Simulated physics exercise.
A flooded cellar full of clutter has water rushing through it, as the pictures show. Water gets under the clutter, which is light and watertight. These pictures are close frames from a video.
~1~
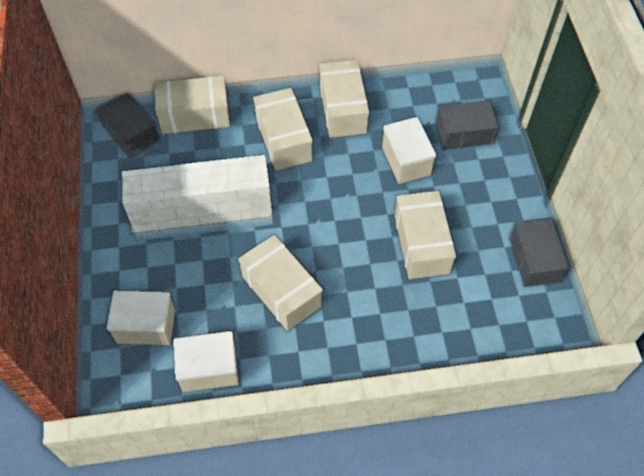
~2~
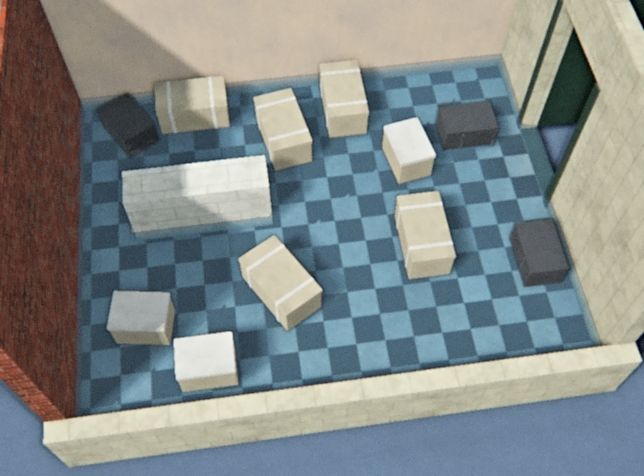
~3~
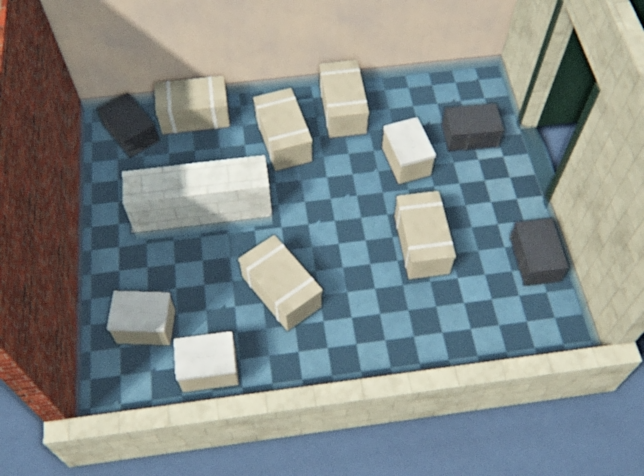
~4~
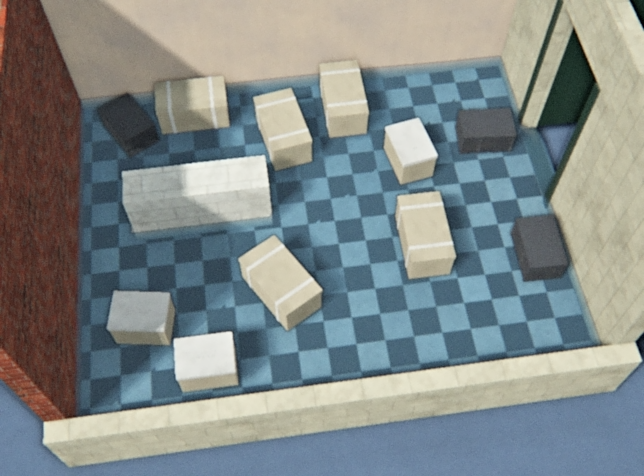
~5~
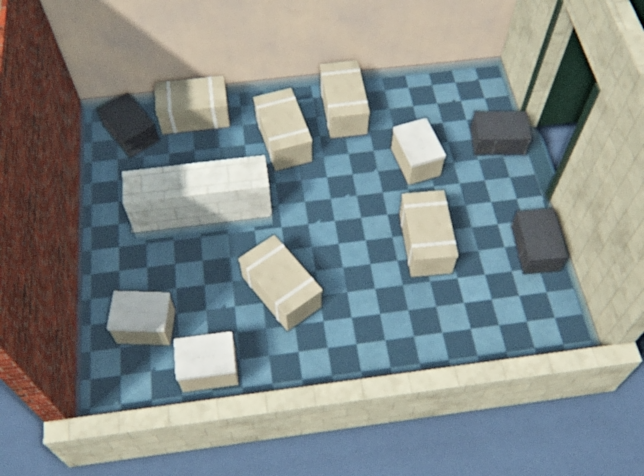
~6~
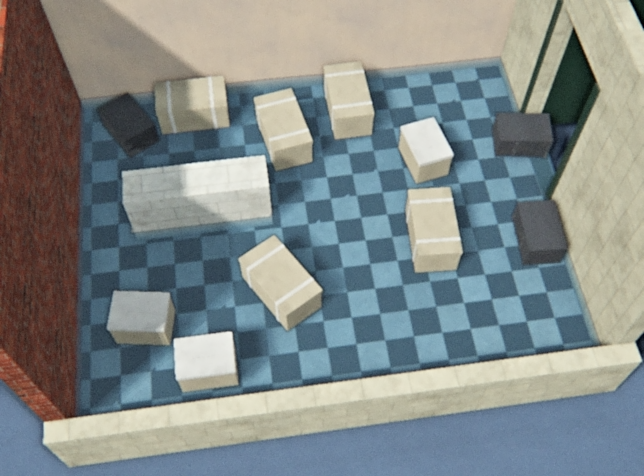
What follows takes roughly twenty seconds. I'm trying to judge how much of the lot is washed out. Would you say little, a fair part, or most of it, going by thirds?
I'd say a fair part - one to two thirds.
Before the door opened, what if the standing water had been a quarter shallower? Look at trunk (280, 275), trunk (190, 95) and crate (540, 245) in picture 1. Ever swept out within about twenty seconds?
In the order given: Never lost, never lost and lost.
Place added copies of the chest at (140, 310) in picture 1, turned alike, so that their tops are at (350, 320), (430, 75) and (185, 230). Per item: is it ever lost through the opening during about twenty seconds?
Here's how it goes, in order: Does not get out, then gets out, then does not get out.
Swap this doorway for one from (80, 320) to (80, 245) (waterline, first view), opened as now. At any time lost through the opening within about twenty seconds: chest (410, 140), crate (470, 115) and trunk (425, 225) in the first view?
The three read no escape, no escape and no escape, in that order.
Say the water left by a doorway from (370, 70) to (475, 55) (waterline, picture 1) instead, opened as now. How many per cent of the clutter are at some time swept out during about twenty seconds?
About 60 per cent.
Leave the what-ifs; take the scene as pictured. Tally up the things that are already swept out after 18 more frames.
4.
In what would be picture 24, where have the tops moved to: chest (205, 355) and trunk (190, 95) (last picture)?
First near (242, 350), second near (236, 92).
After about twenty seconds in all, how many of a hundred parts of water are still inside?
Roughly 56 percent.
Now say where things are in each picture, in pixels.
A crate at (469, 117), afloat; a crate at (542, 245), afloat; 0 of 11 have shifted, in the first picture.
A crate at (469, 117) floats; a crate at (542, 245), afloat; 0 of 11 have shifted, in the second picture.
A crate at (474, 119) floats, close to its start; a crate at (542, 245) floats; 1 of 11 have shifted, in the third picture.
A crate at (488, 123), afloat, close to its start; a crate at (542, 241) floats, close to its start; 2 of 11 have shifted, in the fourth picture.
A crate at (503, 125), afloat, a stride from its start; a crate at (542, 234), afloat, close to its start; 4 of 11 have shifted, in the fifth picture.
A crate at (525, 127), afloat, a stride from its start; a crate at (542, 225) floats, close to its start; 5 of 11 have shifted, in the sixth picture.
A moment on, 1 of 11 are out; 10 afloat.
Next, 4 of 11 are out; 7 afloat.
Later, 5 of 11 are out; 6 afloat.
In the end, 6 of 11 are out; 5 afloat.
